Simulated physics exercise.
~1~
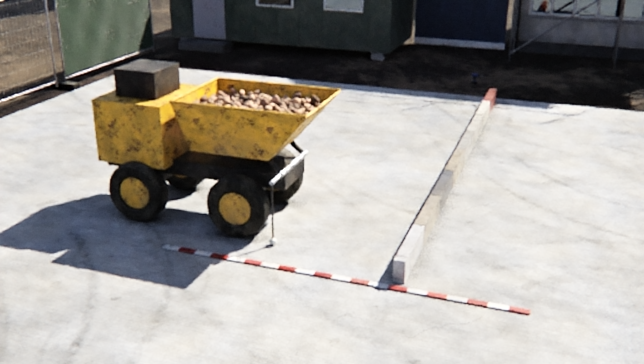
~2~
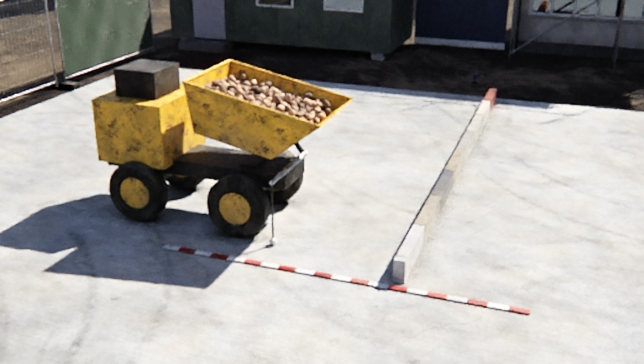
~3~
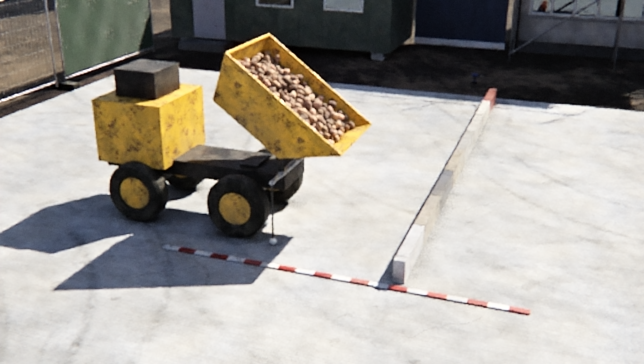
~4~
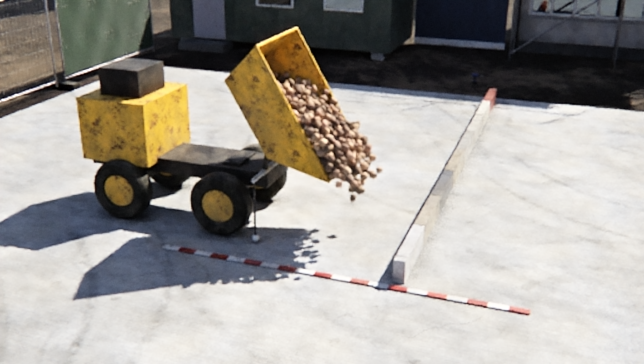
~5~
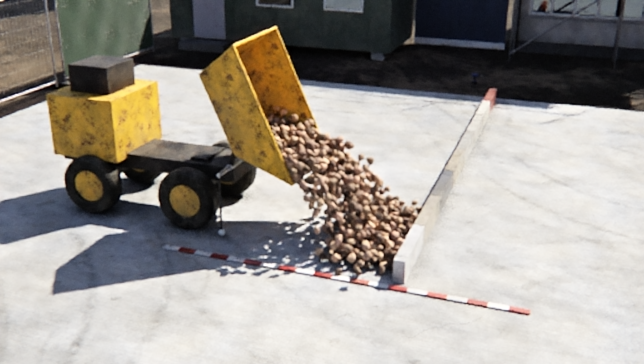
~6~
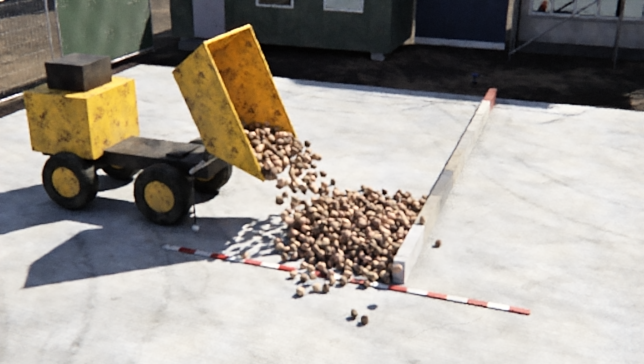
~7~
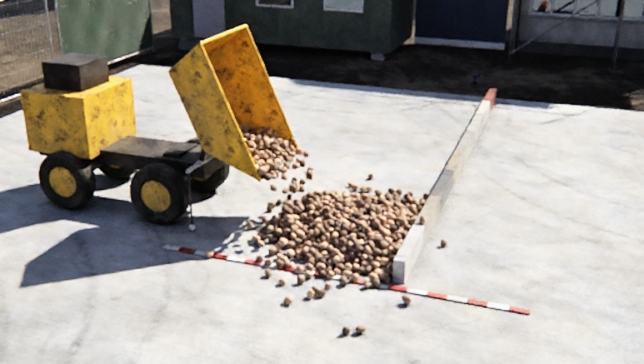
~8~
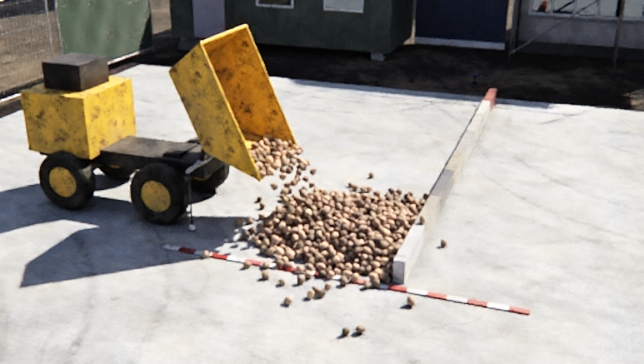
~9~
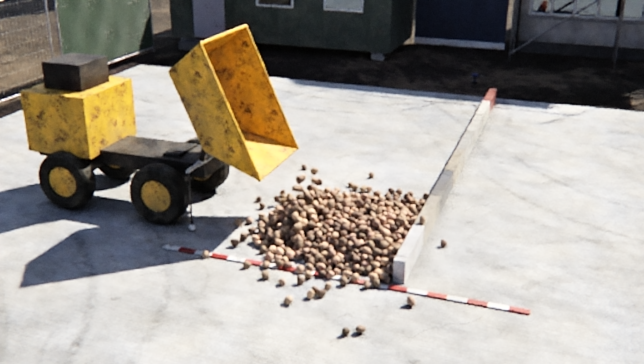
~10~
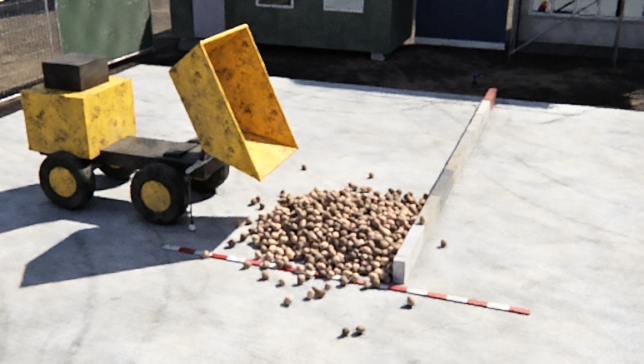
A small yellow dumper tipped its body steeply and rolled back to the left as brown stones poured out onto the pale ground, piling up against a low kerb until the body was empty and still raised, with a few strays scattered around.
